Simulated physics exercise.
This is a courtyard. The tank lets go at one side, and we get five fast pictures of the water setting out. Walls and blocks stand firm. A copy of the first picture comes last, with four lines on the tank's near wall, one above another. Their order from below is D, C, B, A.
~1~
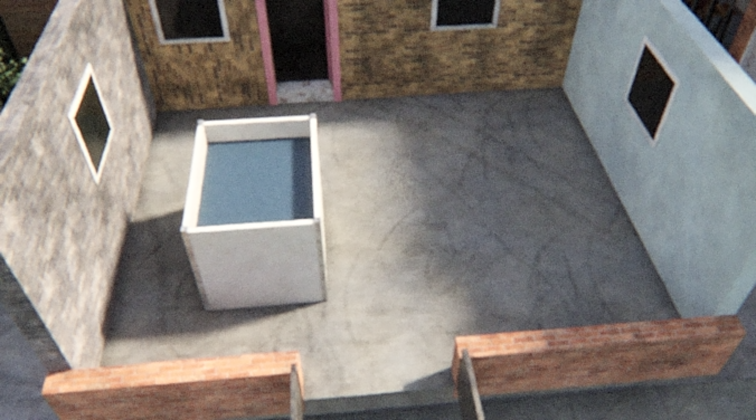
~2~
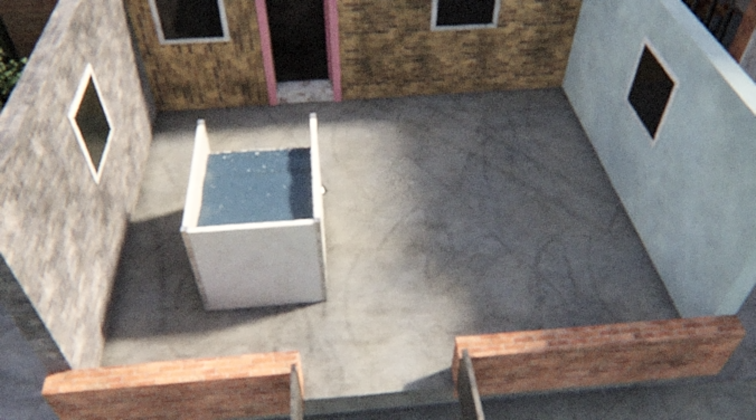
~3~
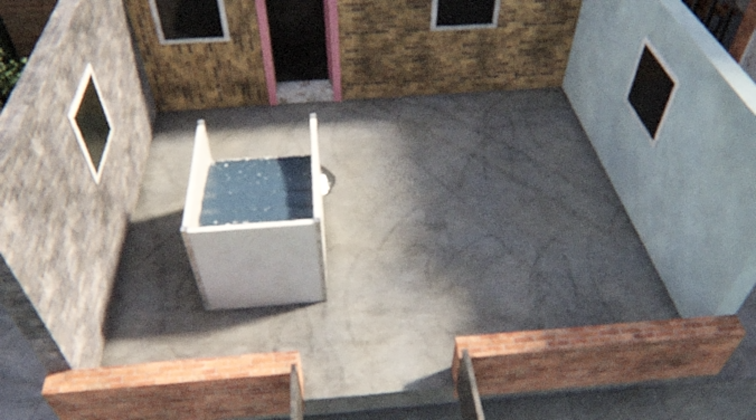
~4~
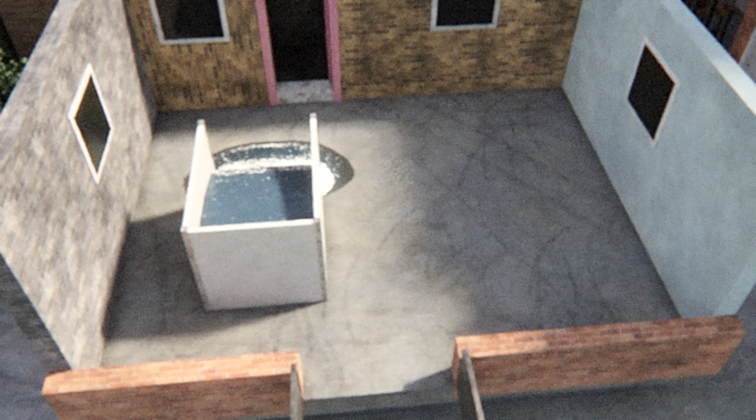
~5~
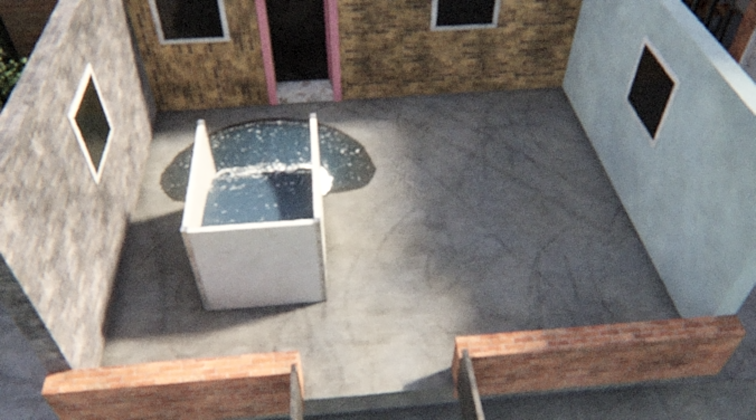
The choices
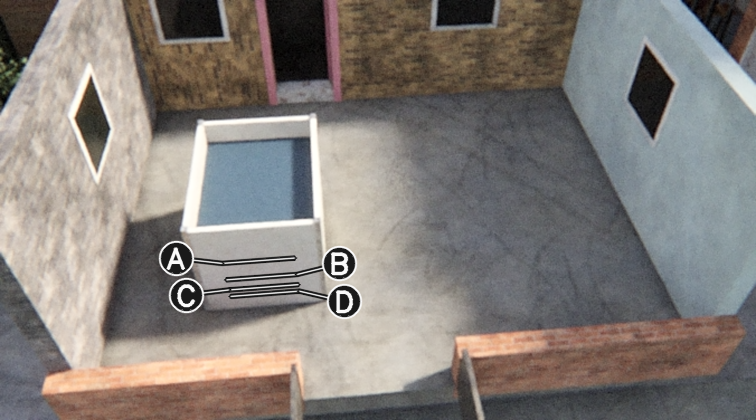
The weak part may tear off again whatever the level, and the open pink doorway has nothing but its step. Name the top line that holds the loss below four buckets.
That is mark B.
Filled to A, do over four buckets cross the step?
Yes, that goes wrong.
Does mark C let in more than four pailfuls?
No.
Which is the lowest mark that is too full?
That would be A.
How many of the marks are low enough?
Three.
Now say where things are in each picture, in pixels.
The first picture shows water in the tank at rest, its middle at (258, 185); foot of the pink doorway at (306, 102); open gate at (378, 341).
In the second picture, water covers 1 % of the ground, its front hidden from here.
In the third picture, water covers 4 % of the ground, its front hidden from here.
The fourth picture shows front seen at (335, 165), 7 % of the ground wet.
The fifth picture shows front seen at (340, 135), 13 % of the ground wet.
On the marked copy, A at (258, 260); B at (261, 277); C at (263, 287); D at (265, 293); from the bottom up D, C, B, A.
With A, about 9 bucketfuls get in.
With B, a splash gets over, under a bucket.
With C, nothing gets over.
With D, nothing gets over.
